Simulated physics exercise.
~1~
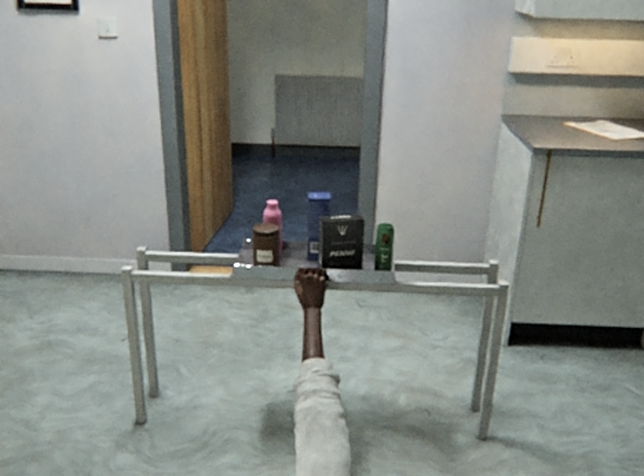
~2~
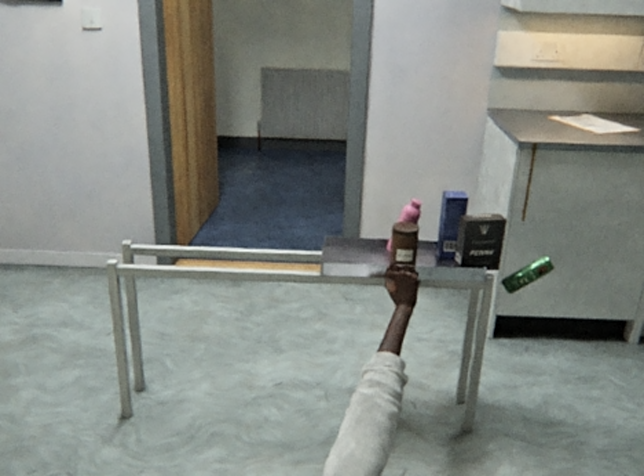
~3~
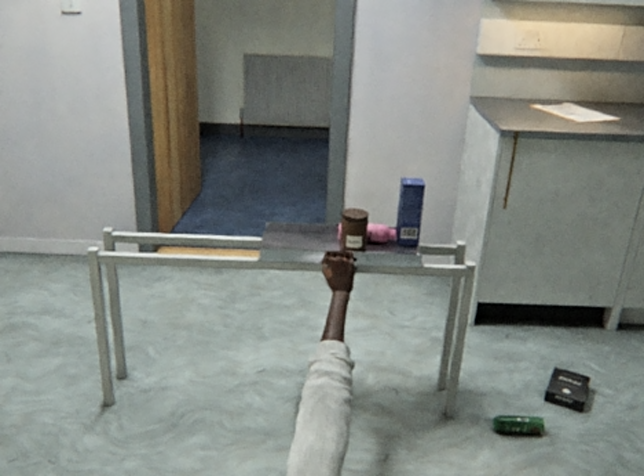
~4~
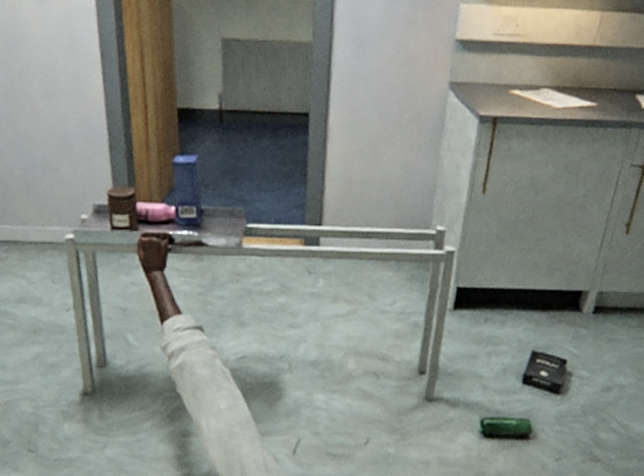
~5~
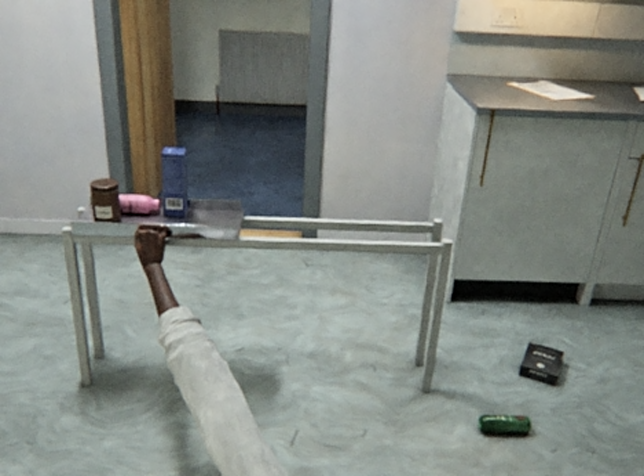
A tray on a pale metal frame, pushed by a hand in a light sleeve, stands before an open doorway, seen from the front and slightly above. It carries a brown jar and pink bottle at left, a tall blue carton and black packet near the middle, and a green can at right. The tray slides right, the can tips off the end, and the pink bottle leans. As the tray heads back left, the packet and can lie on the floor and the bottle is on its side. It finishes at the left end, jar and carton still upright.
